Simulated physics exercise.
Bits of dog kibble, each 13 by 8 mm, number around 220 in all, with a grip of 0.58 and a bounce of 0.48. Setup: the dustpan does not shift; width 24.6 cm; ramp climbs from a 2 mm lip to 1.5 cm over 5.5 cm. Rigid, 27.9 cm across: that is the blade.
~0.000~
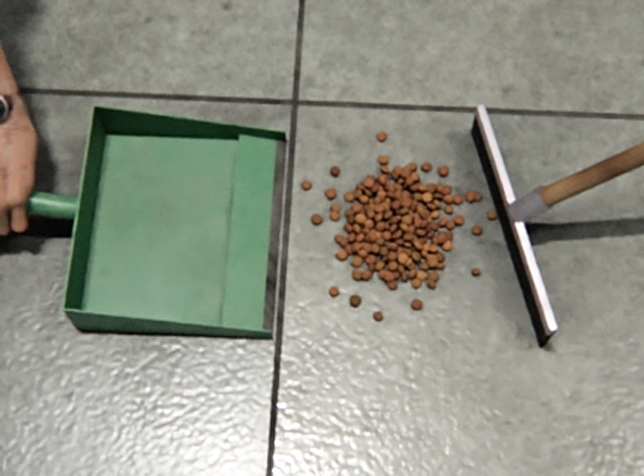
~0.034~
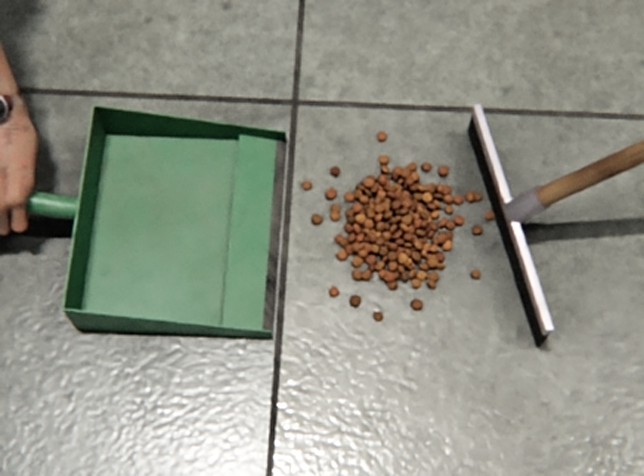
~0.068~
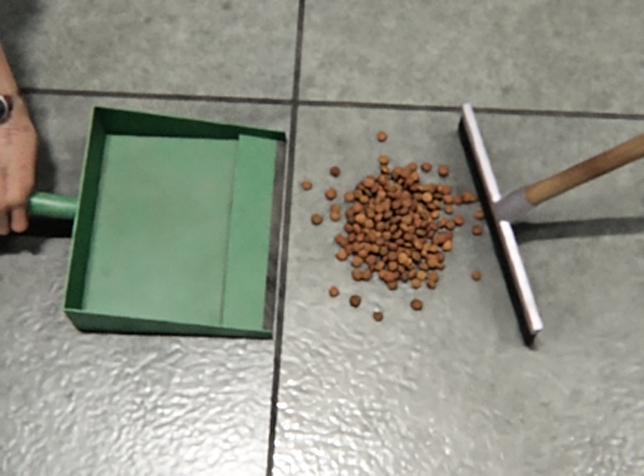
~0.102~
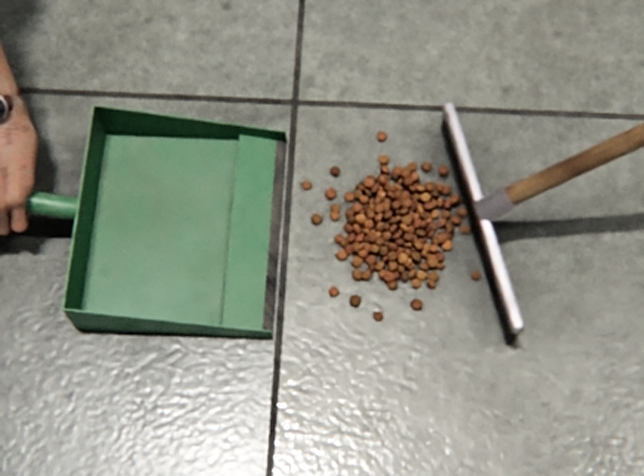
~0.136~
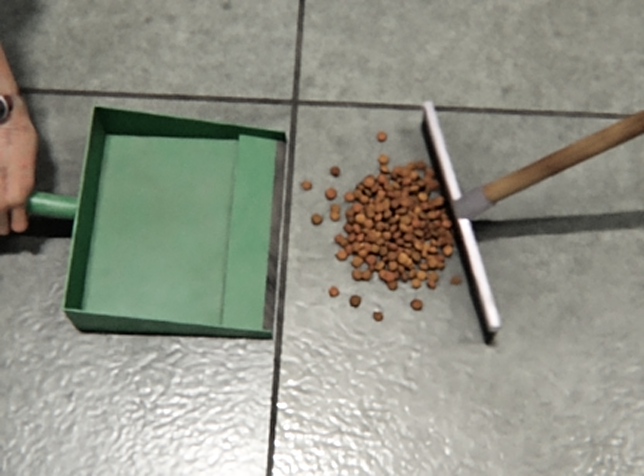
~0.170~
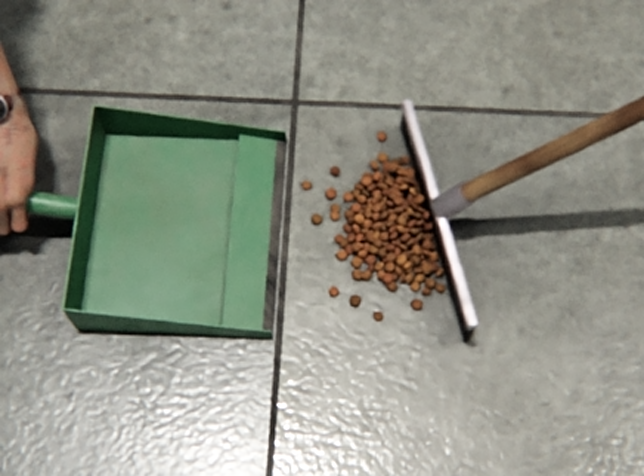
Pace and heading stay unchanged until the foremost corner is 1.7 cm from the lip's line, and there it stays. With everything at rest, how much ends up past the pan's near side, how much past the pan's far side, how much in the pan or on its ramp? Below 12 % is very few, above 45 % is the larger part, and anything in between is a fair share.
Near side: Very few, far side: Very few, pan: A fair share.
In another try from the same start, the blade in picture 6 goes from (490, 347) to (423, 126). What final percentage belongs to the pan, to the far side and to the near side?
The pan gets 30, the far side 0 and the near side 5.
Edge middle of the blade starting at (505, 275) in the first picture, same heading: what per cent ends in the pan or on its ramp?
I'd estimate about 30 per cent.
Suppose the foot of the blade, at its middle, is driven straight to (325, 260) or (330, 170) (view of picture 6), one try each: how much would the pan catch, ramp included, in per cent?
I'd expect around 25 percent, then around 5 percent.
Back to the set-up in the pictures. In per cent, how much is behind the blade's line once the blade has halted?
Near 0 percent, give or take.
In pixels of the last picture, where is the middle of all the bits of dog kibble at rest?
Somewhere near (297, 232) in the last picture.
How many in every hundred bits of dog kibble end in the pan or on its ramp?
Something like 15 percent.
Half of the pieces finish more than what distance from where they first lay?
That distance is around 12 cm.
Then, at 0.27 s, middle of the blade 11 cm from the lip; 0 % over the lip, far side 0 %, near side 0 %.
After 0.34 s, middle of the blade 7 cm from the lip; 5 % over the lip, far side 0 %, near side 0 %.
After 0.54 s, middle of the blade 5 cm from the lip; 15 % over the lip, far side 0 %, near side 0 %.
In the end, at 1.0 s, near side 0 %, far side 0 %, pan 15 %, in front of the lip or behind the blade 80 %.
